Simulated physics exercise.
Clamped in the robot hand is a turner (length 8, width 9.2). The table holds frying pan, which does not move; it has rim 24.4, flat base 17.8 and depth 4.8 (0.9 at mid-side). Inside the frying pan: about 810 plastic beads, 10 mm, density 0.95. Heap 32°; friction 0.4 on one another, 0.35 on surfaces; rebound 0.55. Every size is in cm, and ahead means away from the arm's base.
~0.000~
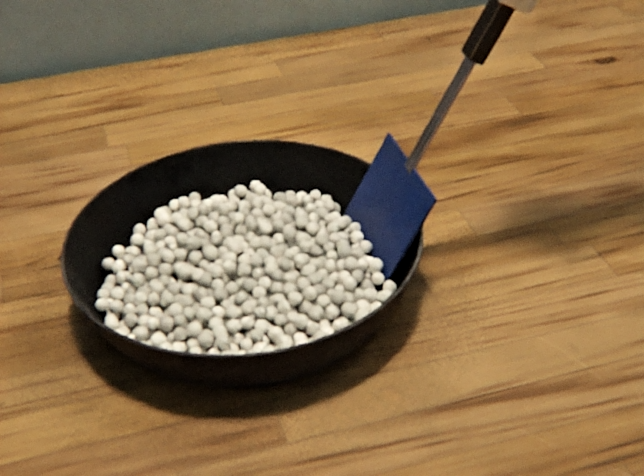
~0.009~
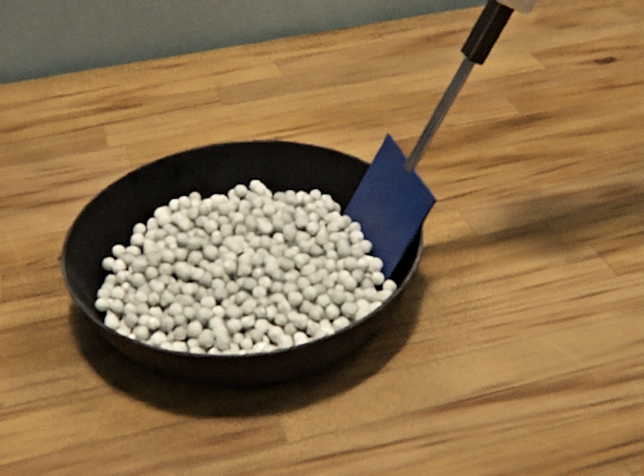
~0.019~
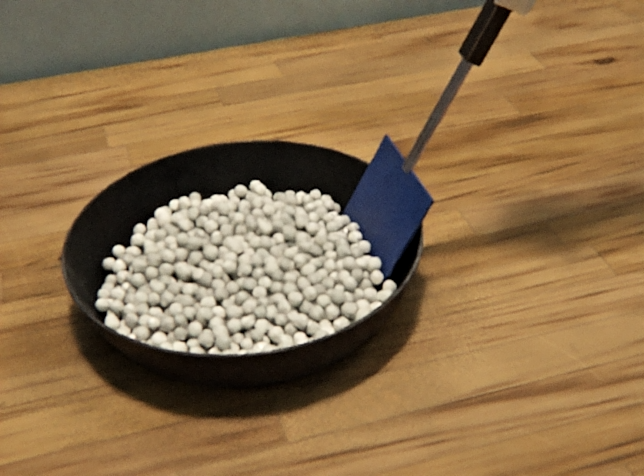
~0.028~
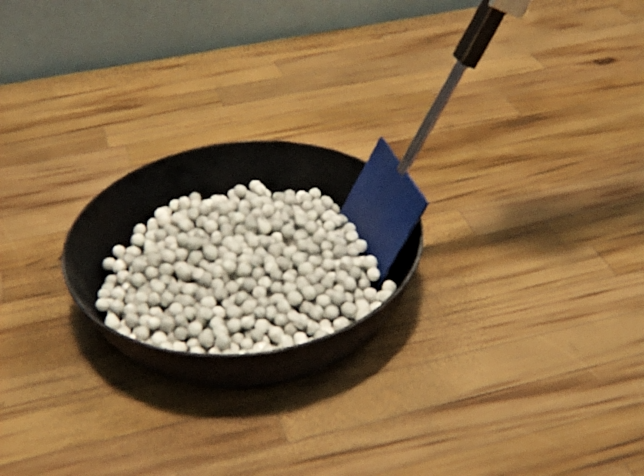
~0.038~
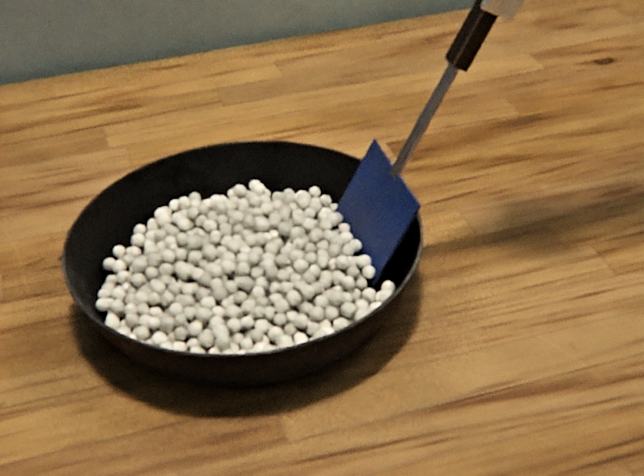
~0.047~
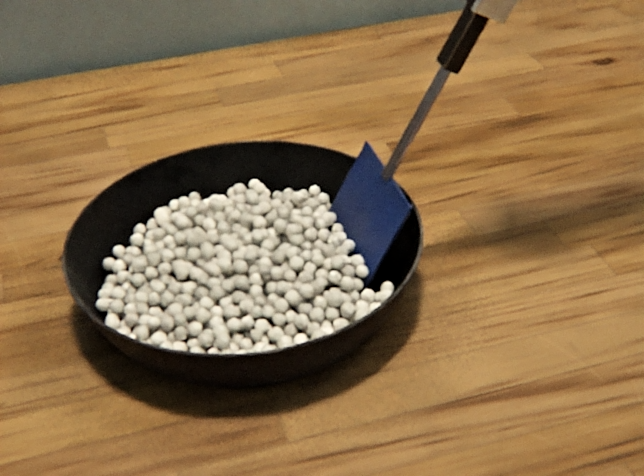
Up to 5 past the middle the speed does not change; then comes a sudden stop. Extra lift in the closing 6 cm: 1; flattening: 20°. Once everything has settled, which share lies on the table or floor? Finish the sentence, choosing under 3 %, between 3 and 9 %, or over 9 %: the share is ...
The share is under 3 %.
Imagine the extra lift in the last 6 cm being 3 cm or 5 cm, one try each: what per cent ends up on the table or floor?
You'd get some 0 per cent with the first setting and some 5 per cent with the second.
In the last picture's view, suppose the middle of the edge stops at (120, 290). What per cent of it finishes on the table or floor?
15 %, roughly.
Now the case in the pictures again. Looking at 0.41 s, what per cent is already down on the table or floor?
Roughly 0 percent of it.
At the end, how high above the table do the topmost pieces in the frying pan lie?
Near 5.5 centimetres high.
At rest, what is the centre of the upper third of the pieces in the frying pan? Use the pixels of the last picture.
Around (141, 268).
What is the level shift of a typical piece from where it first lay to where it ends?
I'd estimate close to 3 centimetres.
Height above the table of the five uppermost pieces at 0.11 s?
About 5 centimetres.
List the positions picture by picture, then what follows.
Turner top edge at (412, 164), sloping 61°; upper third of the load around (252, 263), from x 100 to 390, top at y 185; 807 in the frying pan, in the first picture.
Turner top edge at (411, 165), sloping 61°; upper third of the load around (252, 264), from x 100 to 390, top at y 185, in the second picture.
Turner top edge at (409, 166), sloping 61°; upper third of the load around (252, 263), from x 105 to 390, top at y 185, in the third picture.
Turner top edge at (404, 168), sloping 61°; upper third of the load around (256, 262), from x 105 to 390, top at y 185, in the fourth picture.
Turner top edge at (396, 171), sloping 61°; upper third of the load around (257, 259), from x 105 to 390, top at y 185, in the fifth picture.
Turner top edge at (388, 173), sloping 61°; upper third of the load around (256, 257), from x 105 to 385, top at y 185; 807 in the frying pan, in the sixth picture.
By 0.11 s, sloping 61°, highest piece 5 above the table; 807 in the frying pan.
By 0.18 s, sloping 52°, highest piece 6 above the table; 807 in the frying pan.
By 0.41 s, sloping 41°, highest piece 5 above the table; 805 in the frying pan, 1 on the table or floor, 1 on the blade or in flight.
By 1.46 s, sloping 41°, highest piece 5 above the table; 805 in the frying pan, 2 on the table or floor.
Final count, 805 in the frying pan, 2 on the table or floor. That is 0 % on the table or floor.
